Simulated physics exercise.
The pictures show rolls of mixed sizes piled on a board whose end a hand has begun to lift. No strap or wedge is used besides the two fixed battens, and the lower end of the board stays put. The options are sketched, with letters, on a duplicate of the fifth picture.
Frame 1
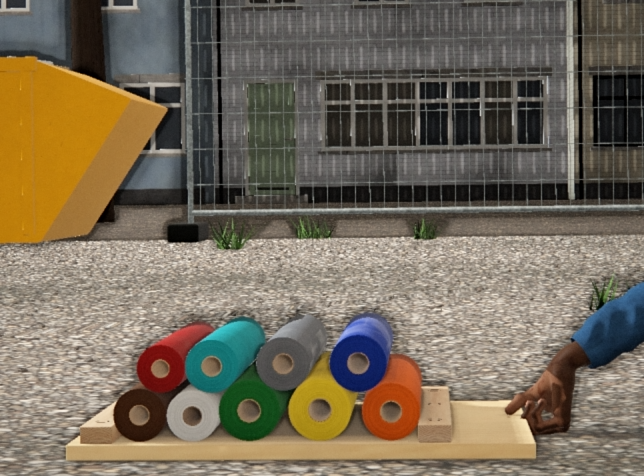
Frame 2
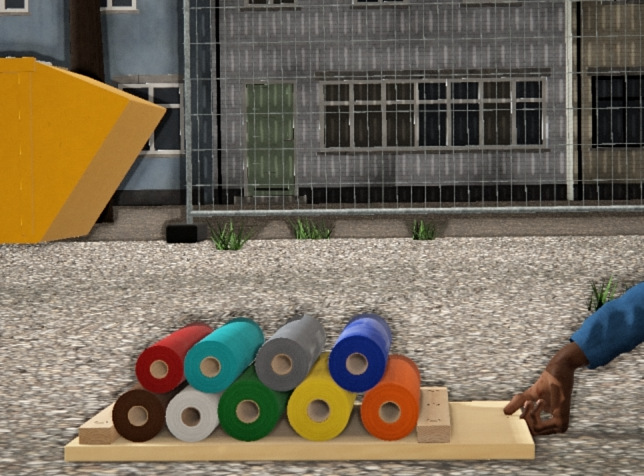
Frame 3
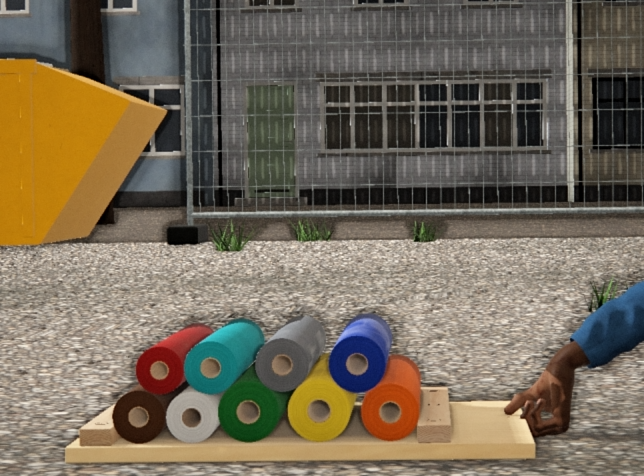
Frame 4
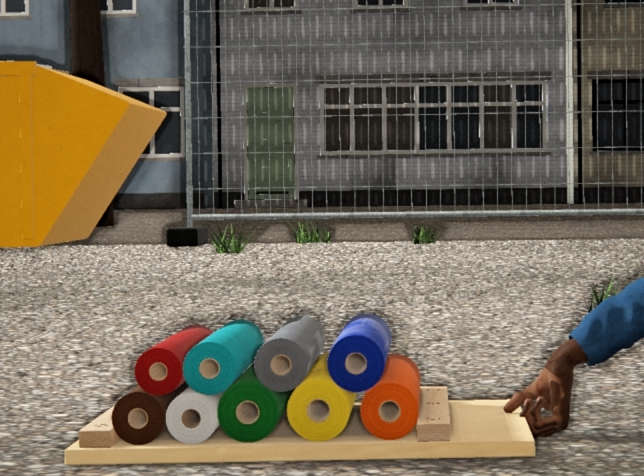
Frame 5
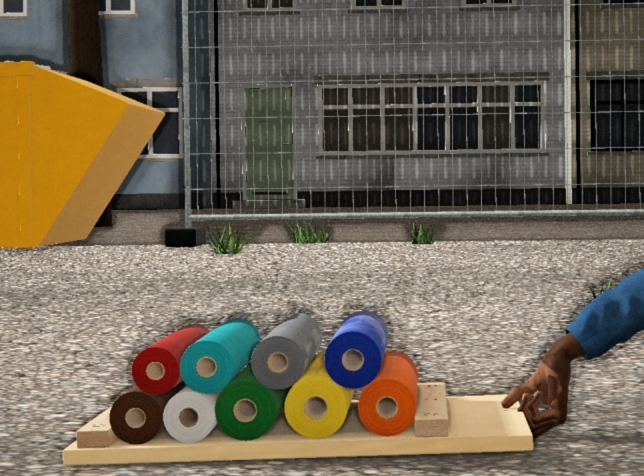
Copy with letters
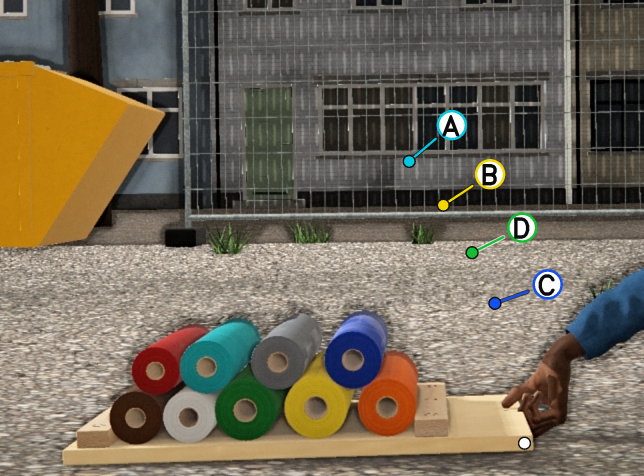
Nine coloured rolls stacked in two rows on a wooden board, barely shifting as a hand holds its right end outdoors.
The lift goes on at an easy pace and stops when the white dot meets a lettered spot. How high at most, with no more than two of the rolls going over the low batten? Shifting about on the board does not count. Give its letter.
At most to D.
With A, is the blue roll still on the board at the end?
No, with A.
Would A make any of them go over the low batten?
Yes.
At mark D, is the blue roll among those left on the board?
Yes.
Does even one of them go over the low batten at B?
Yes, at B.
On the copy, A at (409, 161); B at (443, 205); C at (495, 303); D at (472, 253); the white dot at (525, 443).
On D. First, board at 16°.
Then, board at 26°.
Finally, board at 26°, two over the low batten (turquoise, red).
By contrast, A four over the low batten (turquoise, grey, red, blue); B four over the low batten (turquoise, grey, red, blue); C none over the low batten.
